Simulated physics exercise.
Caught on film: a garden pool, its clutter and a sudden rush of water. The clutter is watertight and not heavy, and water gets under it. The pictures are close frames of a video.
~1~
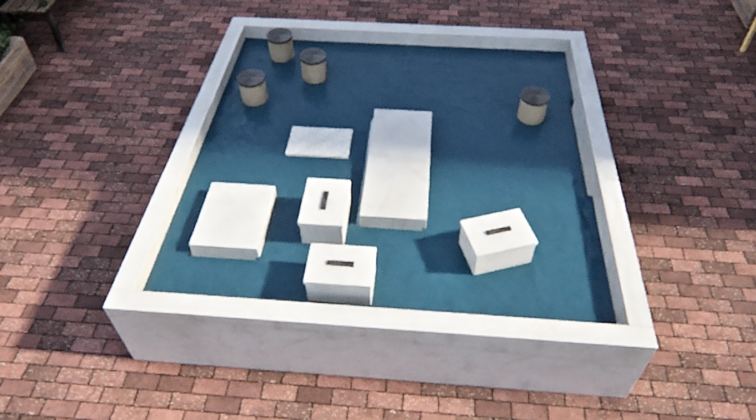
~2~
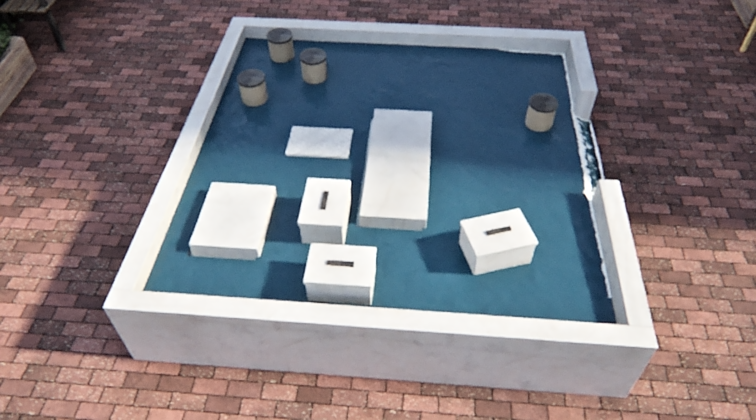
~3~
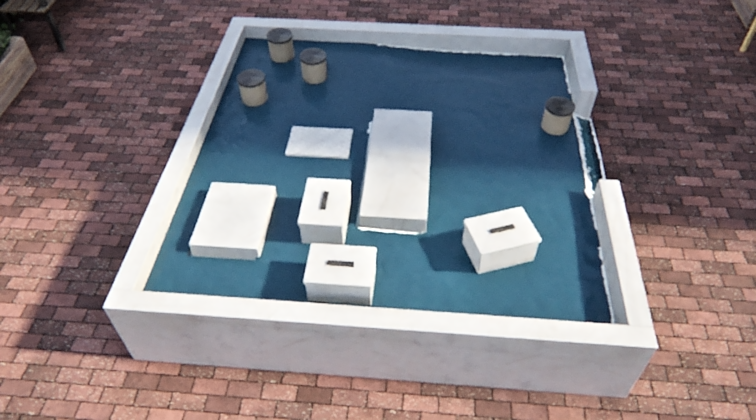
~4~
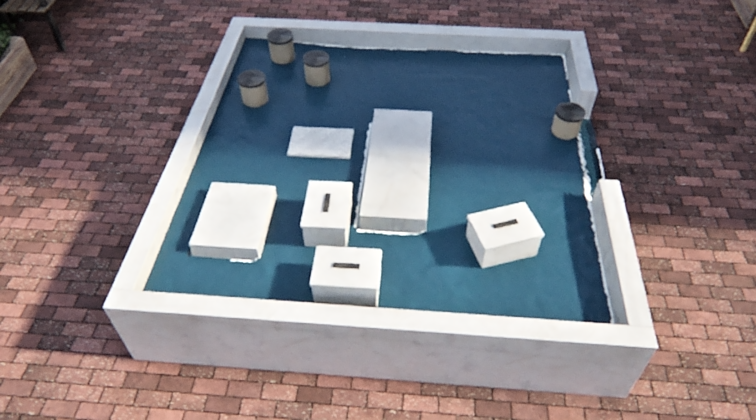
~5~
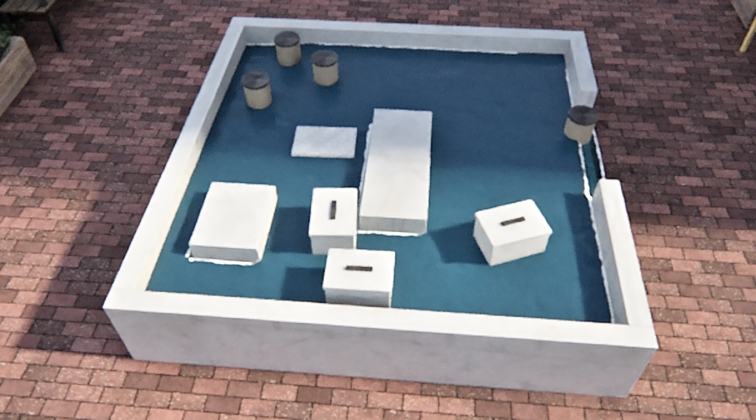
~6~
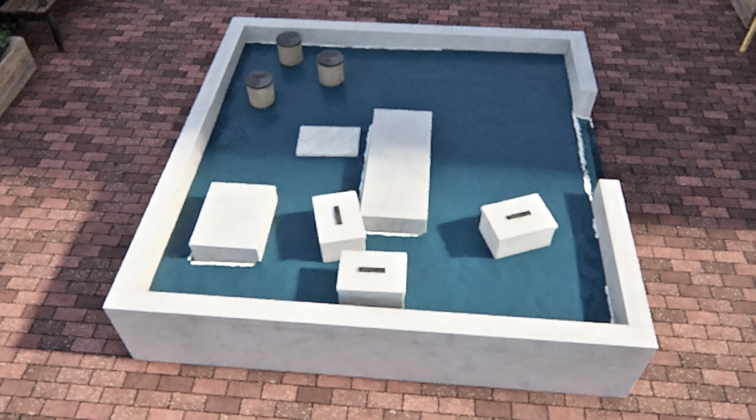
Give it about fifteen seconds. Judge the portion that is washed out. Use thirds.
That comes to under a third.
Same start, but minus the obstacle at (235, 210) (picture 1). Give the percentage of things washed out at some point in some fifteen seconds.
Near 20 in a hundred.
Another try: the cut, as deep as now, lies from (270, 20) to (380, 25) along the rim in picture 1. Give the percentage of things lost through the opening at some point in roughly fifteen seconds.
Roughly 50 per cent.
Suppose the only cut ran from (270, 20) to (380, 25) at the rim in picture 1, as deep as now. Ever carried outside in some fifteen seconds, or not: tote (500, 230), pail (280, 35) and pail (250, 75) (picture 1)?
In turn: Stays, gone, gone.
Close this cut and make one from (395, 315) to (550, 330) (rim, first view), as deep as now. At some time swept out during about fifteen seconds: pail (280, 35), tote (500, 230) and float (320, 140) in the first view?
As listed: Left behind, gone, inside.
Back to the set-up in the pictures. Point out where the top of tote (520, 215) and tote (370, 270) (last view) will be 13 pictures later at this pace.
Close to (601, 168) and (443, 277).
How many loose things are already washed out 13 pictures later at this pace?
1 of them.
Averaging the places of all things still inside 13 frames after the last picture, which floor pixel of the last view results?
At about (376, 183).
A moment on, 1 of 8 are out; 7 afloat.
Next, 1 of 8 are out; 7 afloat.
Later, 2 of 8 are out; 6 afloat.
In the end, 2 of 8 are out; 6 afloat.
